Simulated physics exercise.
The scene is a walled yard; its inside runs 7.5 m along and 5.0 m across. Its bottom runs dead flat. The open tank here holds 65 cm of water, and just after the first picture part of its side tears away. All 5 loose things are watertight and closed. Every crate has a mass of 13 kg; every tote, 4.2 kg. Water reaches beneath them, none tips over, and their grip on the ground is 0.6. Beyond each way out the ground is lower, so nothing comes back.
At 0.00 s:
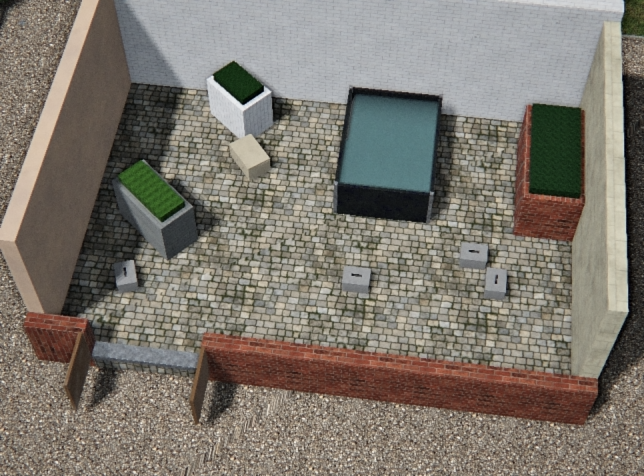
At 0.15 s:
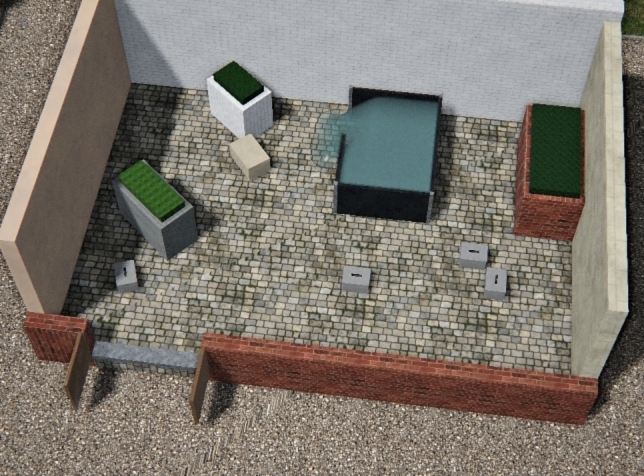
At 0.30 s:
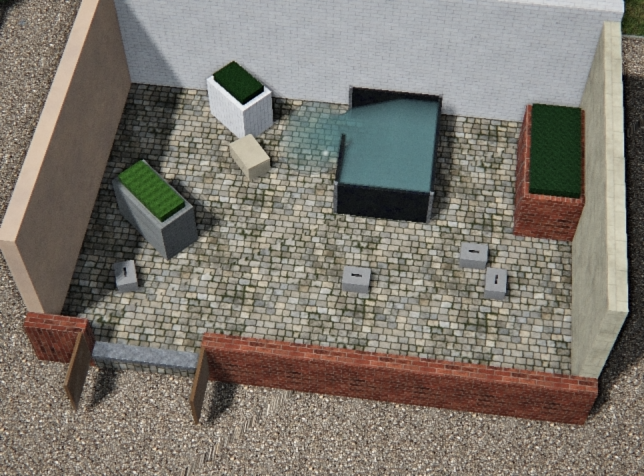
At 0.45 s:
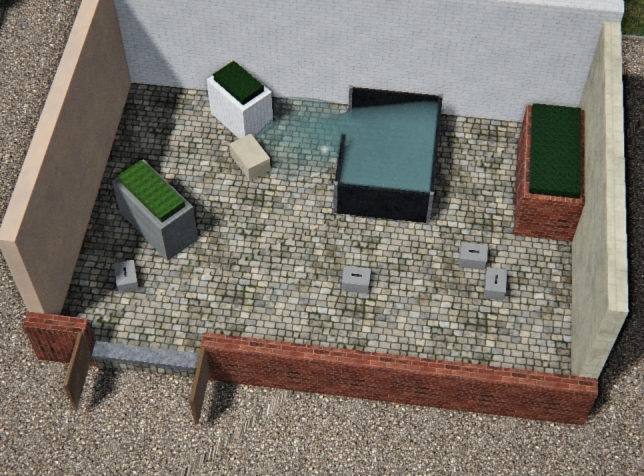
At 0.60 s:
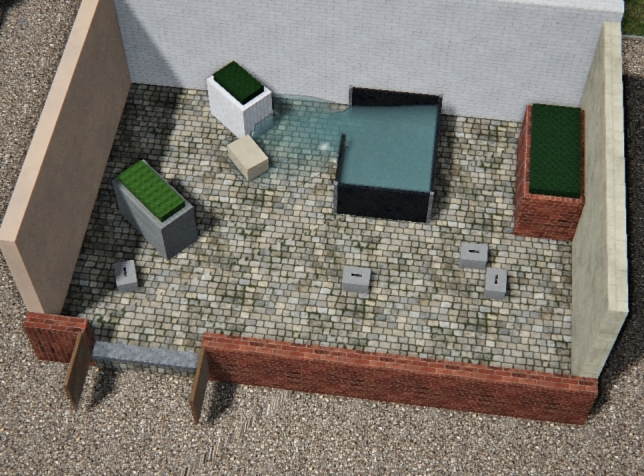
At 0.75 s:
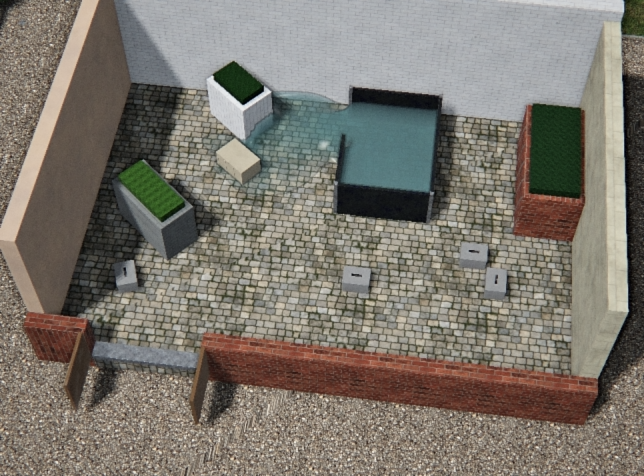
Water poured out through a gap in the left side of the dark tank in the walled yard, spread over the paving to the white planter, and then nudged a small tan box slightly left.
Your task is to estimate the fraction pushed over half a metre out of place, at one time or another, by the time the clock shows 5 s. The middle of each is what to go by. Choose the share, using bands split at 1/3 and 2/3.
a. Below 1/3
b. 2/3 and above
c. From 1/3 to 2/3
Below 1/3 (a).
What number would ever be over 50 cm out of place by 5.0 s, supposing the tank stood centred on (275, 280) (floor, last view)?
Count: 1.
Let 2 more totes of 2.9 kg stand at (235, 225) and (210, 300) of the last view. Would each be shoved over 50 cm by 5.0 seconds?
Taking them in order: Above the mark and above the mark.
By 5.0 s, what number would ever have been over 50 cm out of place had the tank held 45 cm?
In that case the number is 1.
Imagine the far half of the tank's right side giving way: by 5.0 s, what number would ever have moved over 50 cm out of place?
Then it comes to 2 of them.
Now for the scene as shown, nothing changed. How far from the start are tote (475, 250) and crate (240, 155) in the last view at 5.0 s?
The first is off by 0 cm, the second by 250 cm.
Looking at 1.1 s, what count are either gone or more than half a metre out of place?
I count 1.
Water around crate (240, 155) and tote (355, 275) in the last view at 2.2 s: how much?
Close to 14 and 0 centimetres.
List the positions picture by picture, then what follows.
A crate at (249, 151) rests on the ground; a tote at (357, 276) rests on the ground; 2.7 m2 under water; 0 of 5 have shifted, in the first picture.
A crate at (249, 151), on the bottom; a tote at (357, 276), on the bottom; 3.3 m2 under water; 0 of 5 have shifted, in the second picture.
A crate at (249, 151) rests on the ground; a tote at (357, 276) rests on the ground; water covers 4.0 m2; 0 of 5 have shifted, in the third picture.
A crate at (249, 151) rests on the ground; a tote at (357, 276) rests on the ground; 4.8 m2 under water; 0 of 5 have shifted, in the fourth picture.
A crate at (248, 152), on the bottom, 3 cm from its start; a tote at (357, 276), on the bottom; water covers 5.1 m2; 0 of 5 have shifted, in the fifth picture.
A crate at (238, 156) rests on the ground, 20 cm from its start; a tote at (357, 276), on the bottom; water covers 5.5 m2; 1 of 5 have shifted, in the sixth picture.
After 1.1 s 1 of 5 are over 50 cm from their spots; 0 afloat.
After 2.2 s 1 of 5 are over 50 cm from their spots; 1 afloat.
After 3.5 s 1 of 5 are over 50 cm from their spots; 1 afloat.
After 5.0 s 1 of 5 are over 50 cm from their spots, and 1 have been at some point; 0 afloat.
